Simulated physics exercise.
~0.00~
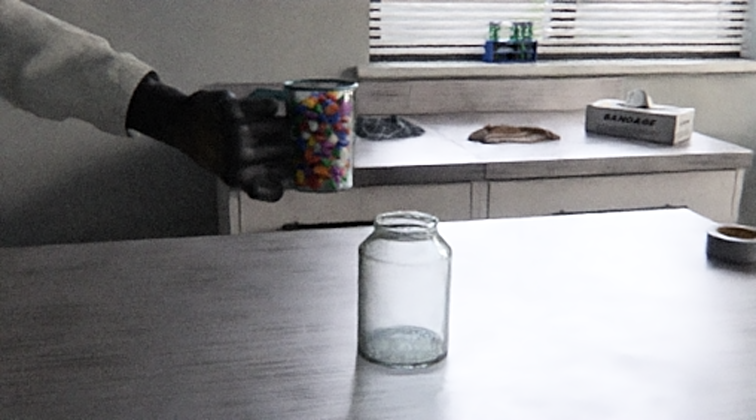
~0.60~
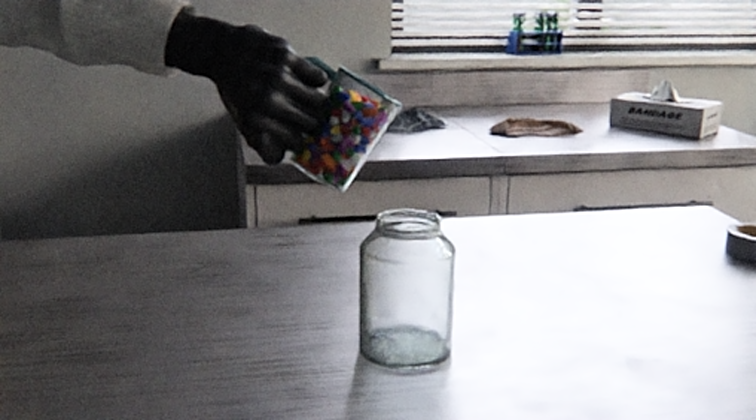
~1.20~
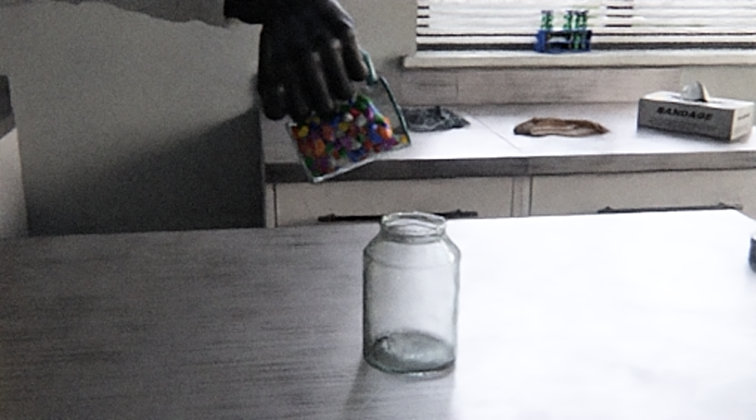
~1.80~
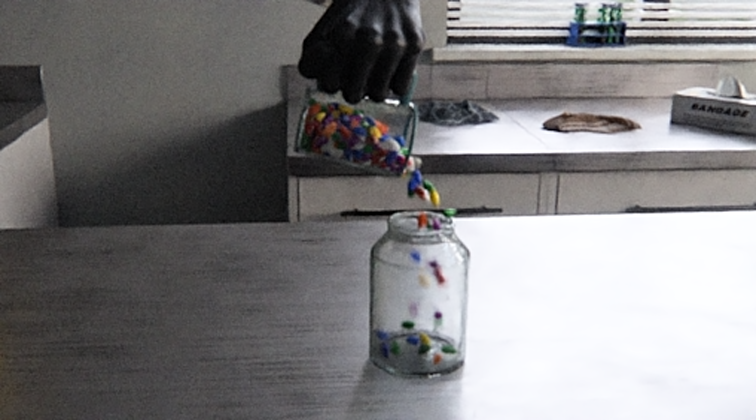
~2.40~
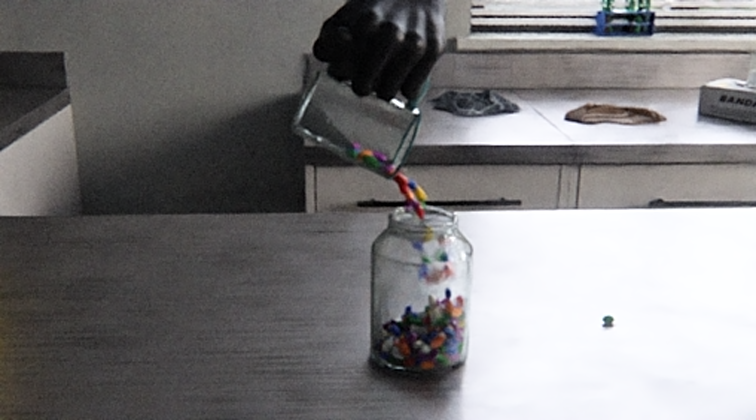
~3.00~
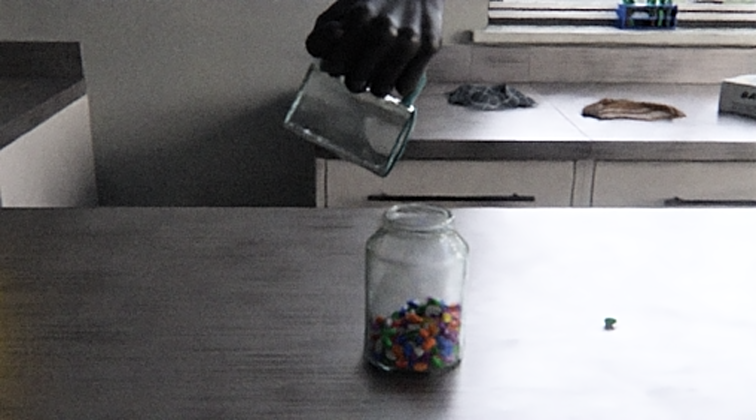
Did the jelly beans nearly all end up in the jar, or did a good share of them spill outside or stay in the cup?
Nearly all of them ended up in the jar. The cup was left empty, and hardly any spilt, with just one bean seen lying on the table.
